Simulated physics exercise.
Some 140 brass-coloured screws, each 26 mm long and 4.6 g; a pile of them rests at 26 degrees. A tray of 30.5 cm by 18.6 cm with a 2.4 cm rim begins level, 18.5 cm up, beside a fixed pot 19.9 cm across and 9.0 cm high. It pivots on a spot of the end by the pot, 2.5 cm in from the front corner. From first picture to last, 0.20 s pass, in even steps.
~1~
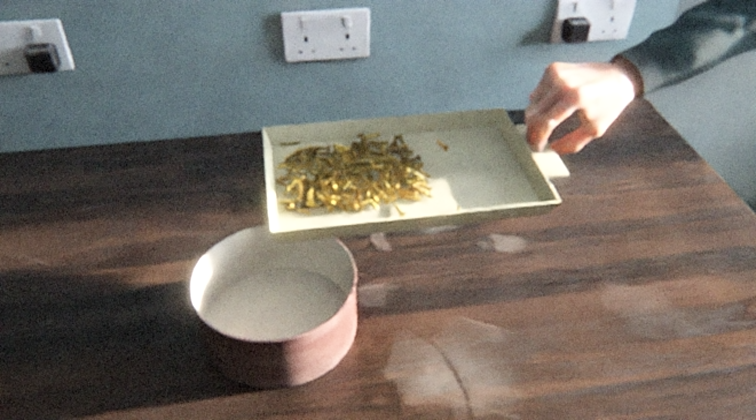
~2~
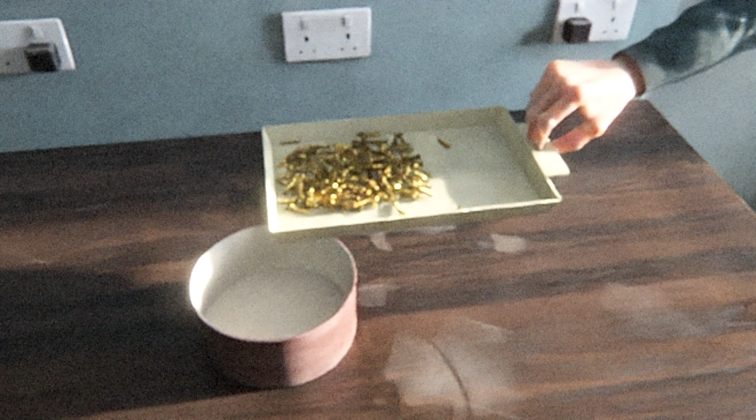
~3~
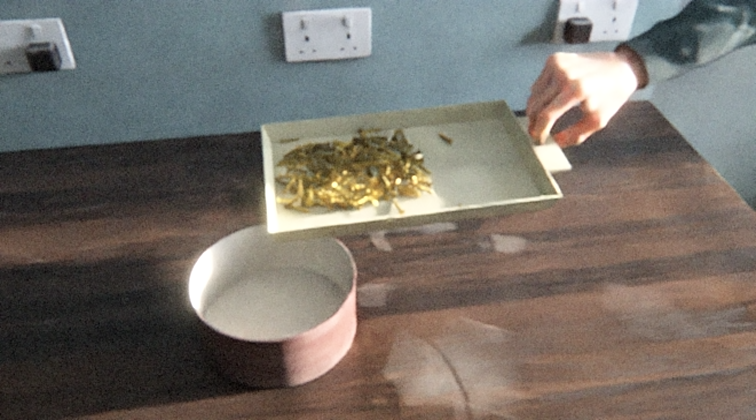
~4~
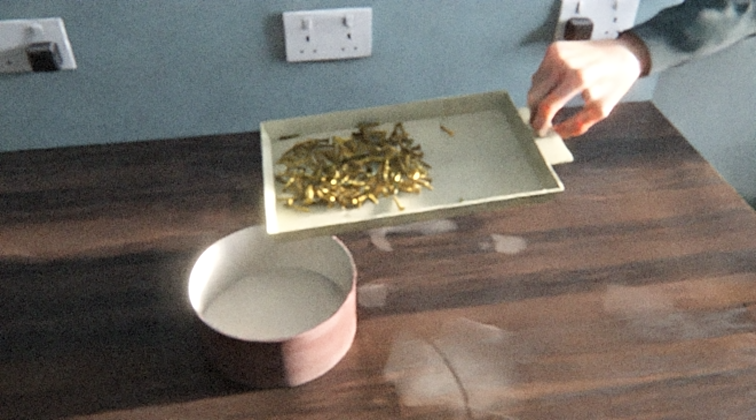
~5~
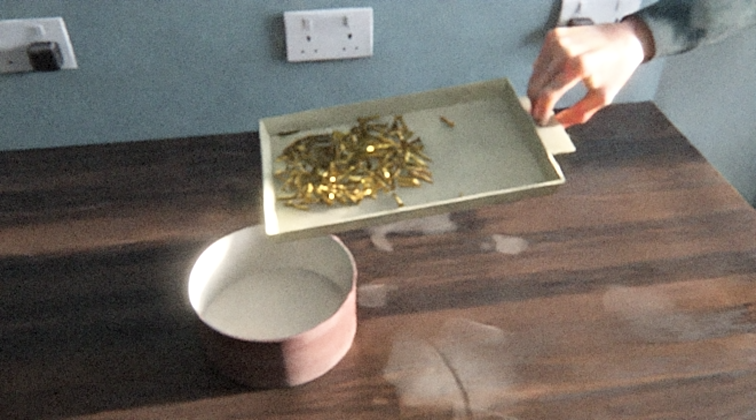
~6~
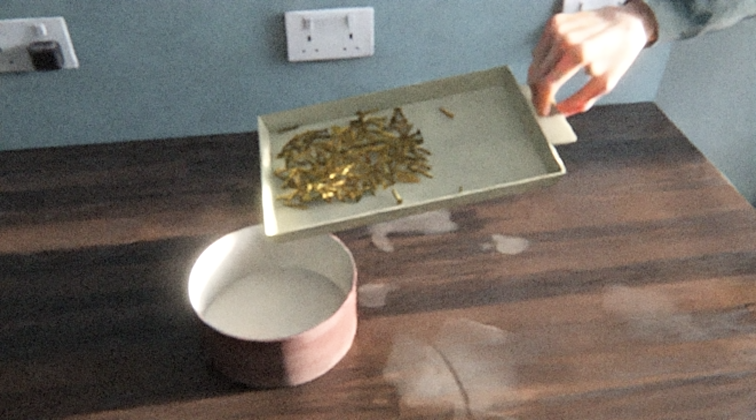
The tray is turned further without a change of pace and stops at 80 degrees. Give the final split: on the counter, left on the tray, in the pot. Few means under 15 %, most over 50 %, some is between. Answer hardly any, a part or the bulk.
Counter hardly any, tray hardly any, pot the bulk.
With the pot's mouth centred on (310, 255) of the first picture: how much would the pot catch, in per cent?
About 5 per cent.
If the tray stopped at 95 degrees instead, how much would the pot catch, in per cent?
Then about 95 per cent.
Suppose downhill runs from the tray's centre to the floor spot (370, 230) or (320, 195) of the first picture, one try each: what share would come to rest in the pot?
Some 75 and 85 per cent.
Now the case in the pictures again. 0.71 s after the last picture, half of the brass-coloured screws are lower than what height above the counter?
Roughly 22 cm.
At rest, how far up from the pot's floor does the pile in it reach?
Roughly 3.0 cm.
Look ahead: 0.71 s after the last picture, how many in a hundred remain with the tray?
Some 95 per cent of the load.
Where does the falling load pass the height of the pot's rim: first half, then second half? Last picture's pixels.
At about (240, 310), then at (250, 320).
Then, 0.42 s after the last picture, tilt 44 degrees; the tray holds 100 %, the pot 0 %.
Then, 0.71 s after the last picture, tilt 67 degrees; the tray holds 95 %, the pot 0 %.
Then, 1.09 s after the last picture, tilt 80 degrees; the tray holds 25 %, the pot 40 %.
In the end, counter 10 %, tray 0 %, pot 90 %.
